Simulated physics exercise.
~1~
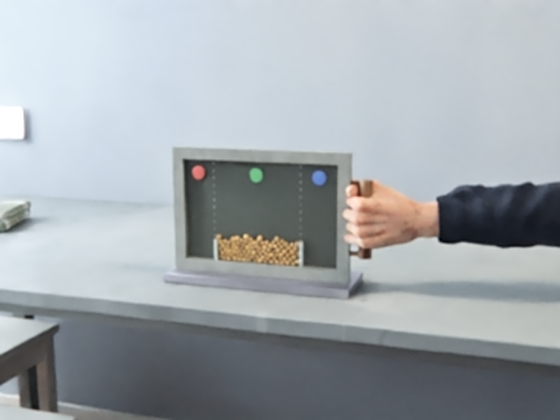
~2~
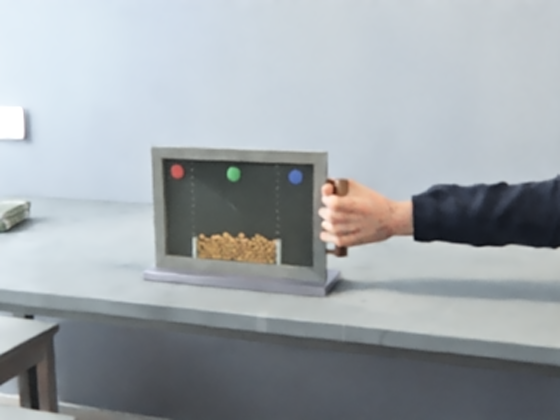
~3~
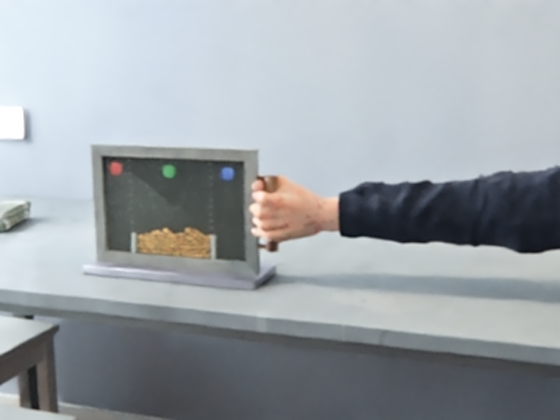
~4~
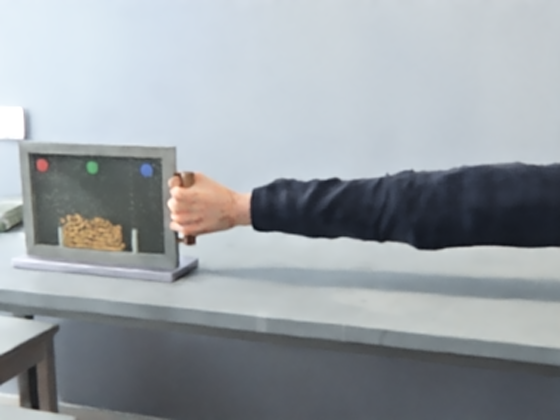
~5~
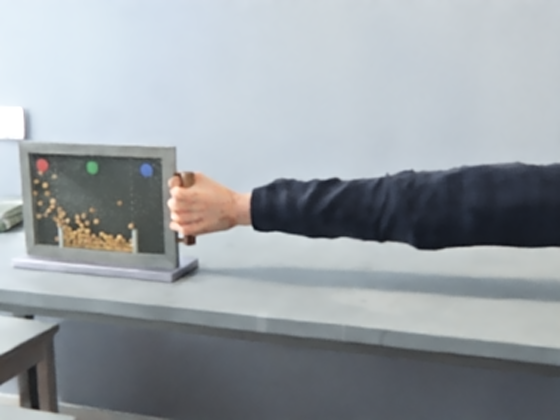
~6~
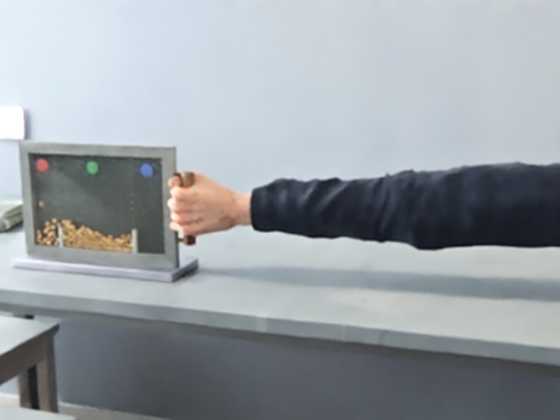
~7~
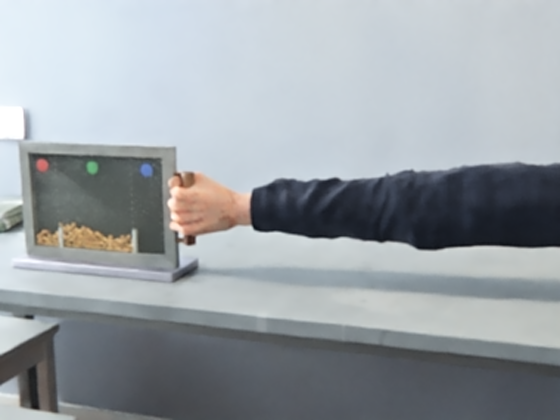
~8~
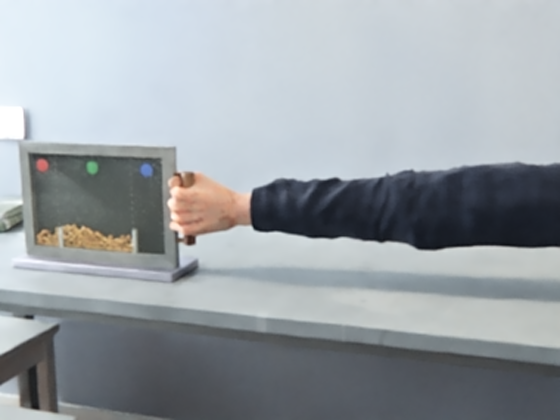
The clip shows a hand sliding a flat framed case of small wooden beads leftward along a table until it stops, whereupon beads fly up and spill left, settling mostly beneath the green sticker, with some under the red and hardly any under the blue.
